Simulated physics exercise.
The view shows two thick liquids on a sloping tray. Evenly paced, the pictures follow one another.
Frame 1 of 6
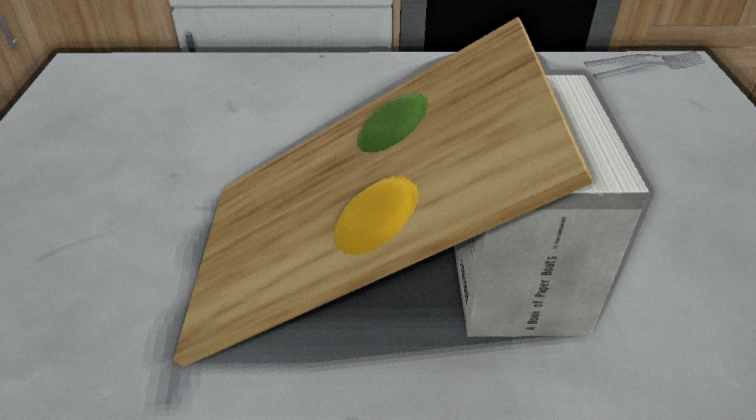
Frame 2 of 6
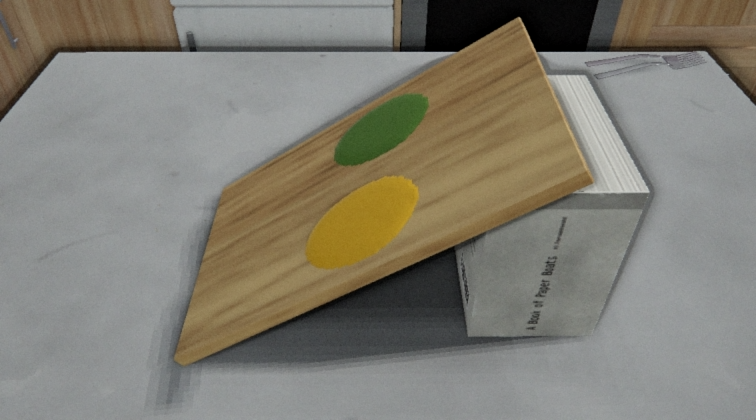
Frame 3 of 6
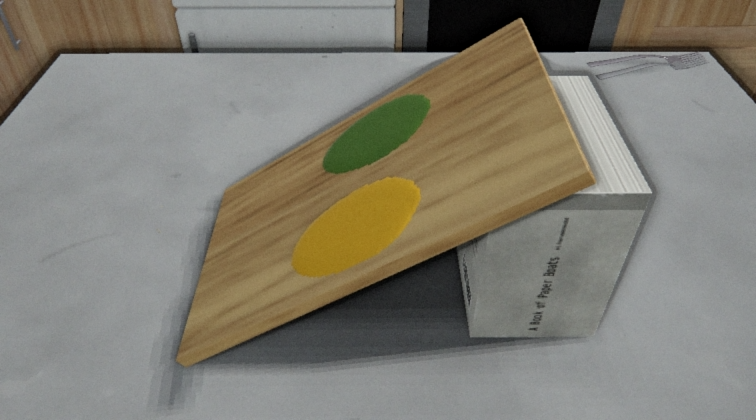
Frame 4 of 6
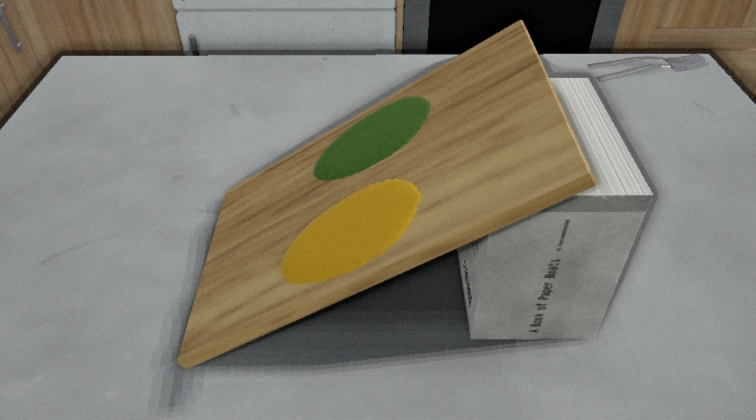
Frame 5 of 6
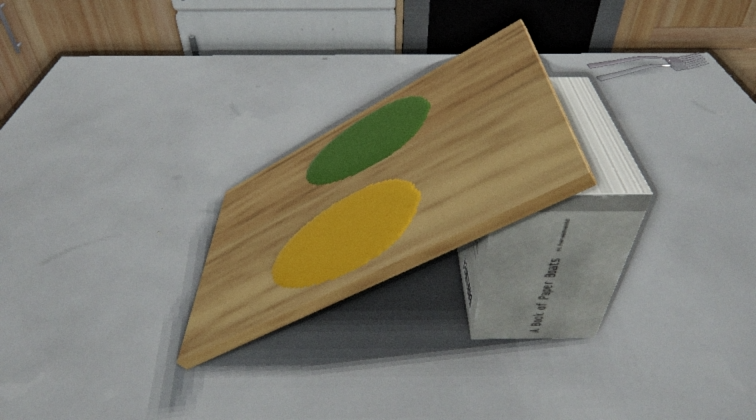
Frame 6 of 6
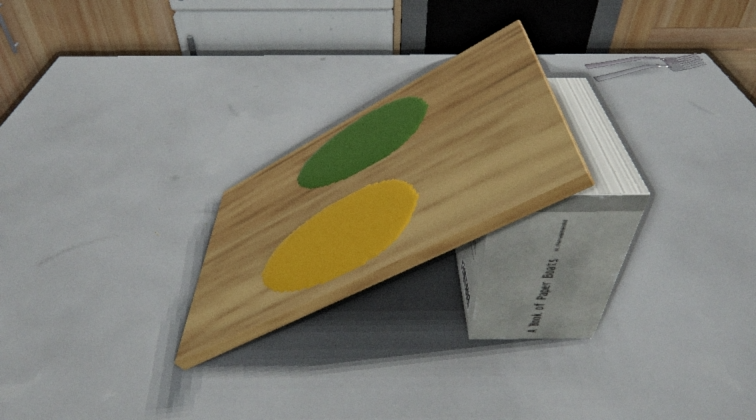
Two thick sauces, one green and one yellow, begin as rounded blobs on a sloping wooden board propped against a thick book. They stretch quickly down toward the lower left, then creep more slowly, ending as long, flattened ovals, with the yellow one larger and lower than the green.
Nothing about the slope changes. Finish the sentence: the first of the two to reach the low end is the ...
... front one.
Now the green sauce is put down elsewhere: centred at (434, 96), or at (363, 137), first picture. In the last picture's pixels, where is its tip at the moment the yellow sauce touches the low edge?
The tip reaches roughly (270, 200) on the first try and roughly (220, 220) on the second.
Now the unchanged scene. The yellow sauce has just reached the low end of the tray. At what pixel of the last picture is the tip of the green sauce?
(238, 211), roughly.
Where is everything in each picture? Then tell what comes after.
The first frame shows tip of the yellow sauce half way down; tip of the green sauce (369, 133) half way down.
The second frame shows tip of the yellow sauce (318, 241) half way down; tip of the green sauce half way down.
The third frame shows tip of the yellow sauce three quarters of the way down; tip of the green sauce (331, 156) half way down.
The fourth frame shows tip of the yellow sauce (290, 259) three quarters of the way down; tip of the green sauce half way down.
The fifth frame shows tip of the yellow sauce three quarters of the way down; tip of the green sauce (313, 169) three quarters of the way down.
The sixth frame shows tip of the yellow sauce (270, 267) three quarters of the way down; tip of the green sauce three quarters of the way down.
Soon after, the yellow sauce is close to the edge; the green sauce is three quarters of the way down.
Later, the yellow sauce is close to the edge; the green sauce is close to the edge.
In the end, the yellow sauce is at the low edge; the green sauce is close to the edge.
